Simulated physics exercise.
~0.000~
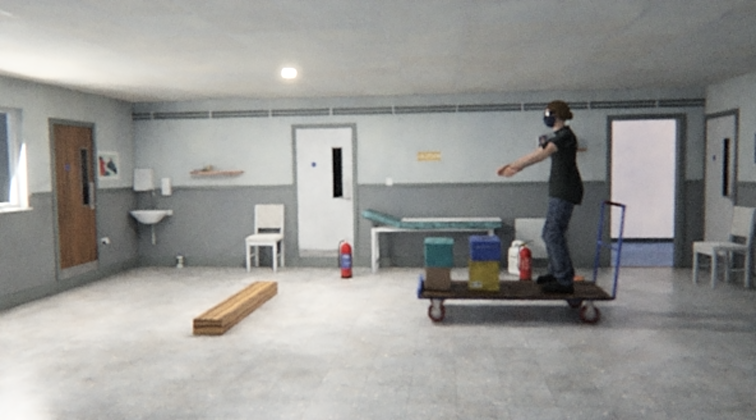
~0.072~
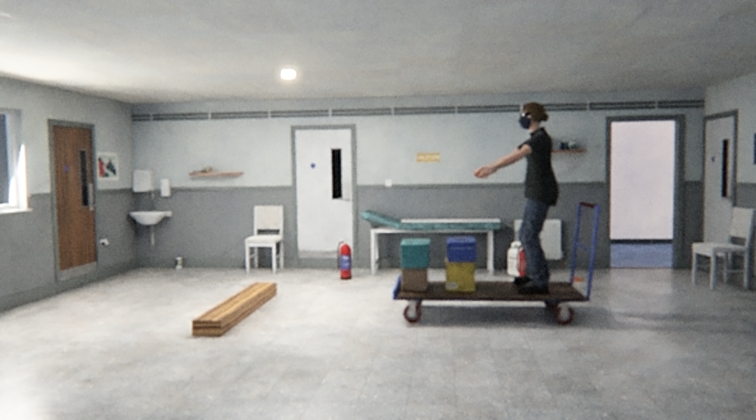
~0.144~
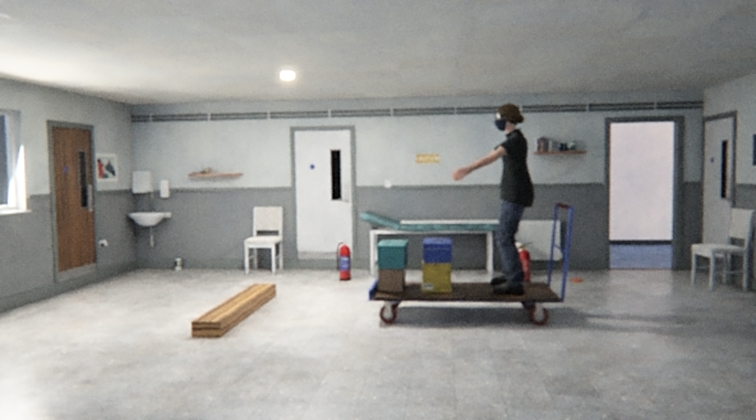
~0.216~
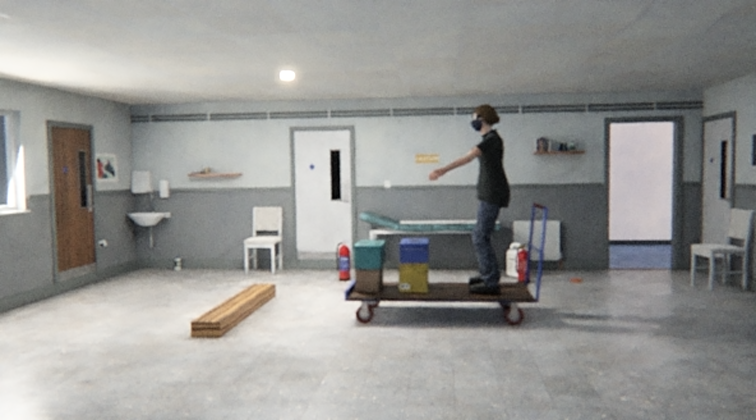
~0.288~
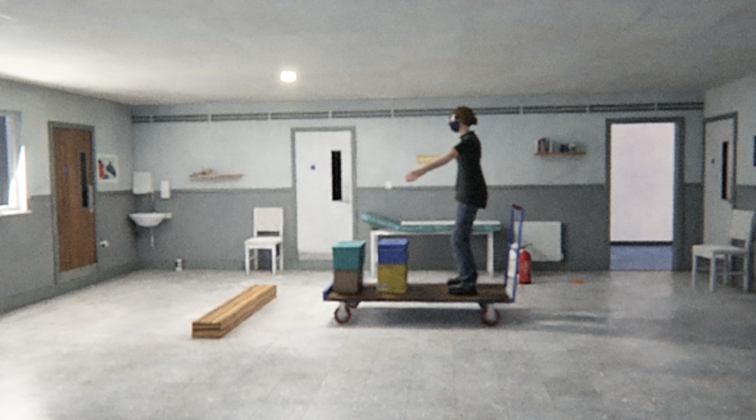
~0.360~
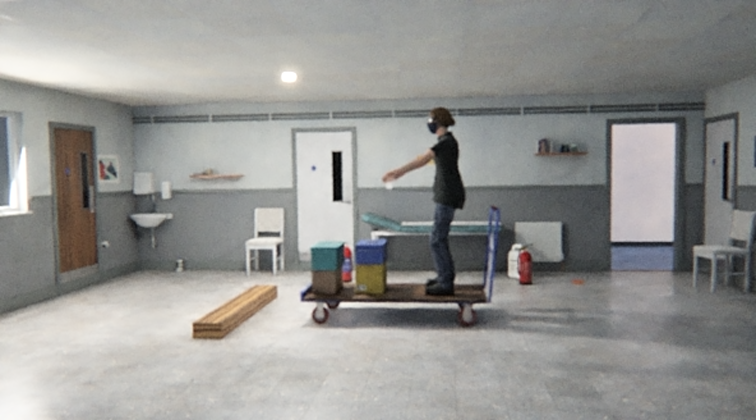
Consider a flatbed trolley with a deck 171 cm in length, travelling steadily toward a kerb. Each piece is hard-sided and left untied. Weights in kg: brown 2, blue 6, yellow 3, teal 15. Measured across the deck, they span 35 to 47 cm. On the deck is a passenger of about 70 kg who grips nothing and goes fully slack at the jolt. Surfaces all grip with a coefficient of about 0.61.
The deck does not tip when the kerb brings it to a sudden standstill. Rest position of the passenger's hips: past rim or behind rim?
Past rim.
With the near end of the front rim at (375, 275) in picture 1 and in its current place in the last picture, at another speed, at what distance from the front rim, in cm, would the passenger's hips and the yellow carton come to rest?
Then hips 100 behind, yellow 50 behind.
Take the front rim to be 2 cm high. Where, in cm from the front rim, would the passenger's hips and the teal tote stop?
The hips would come to rest 60 cm past the front rim, the teal one 130 cm past it.
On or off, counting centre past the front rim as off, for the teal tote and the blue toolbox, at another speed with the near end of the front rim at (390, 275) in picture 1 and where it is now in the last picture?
Then the teal one is past the rim and the blue one is still in place.
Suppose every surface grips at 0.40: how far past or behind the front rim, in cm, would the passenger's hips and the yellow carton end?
Result: Hips 60 past the rim; yellow item 40 behind.
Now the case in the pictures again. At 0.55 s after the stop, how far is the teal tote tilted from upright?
Around 90° from upright.
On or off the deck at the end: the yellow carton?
End result - yellow: Stays.
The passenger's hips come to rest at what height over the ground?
Roughly 20 cm.
Impact comes at 0.58 s.
After 0.83 s the passenger's hips are 64 cm behind the rim, near (305, 223) in the last picture's view.
After 1.13 s the passenger's hips are 20 cm behind the rim, near (263, 251) in the last picture's view.
After 1.58 s the passenger's hips are 24 cm past the rim, near (221, 248) in the last picture's view.
When all is still (4.2 s), past the rim, brown tote, blue toolbox, teal tote and the passenger's hips; behind it, yellow carton.
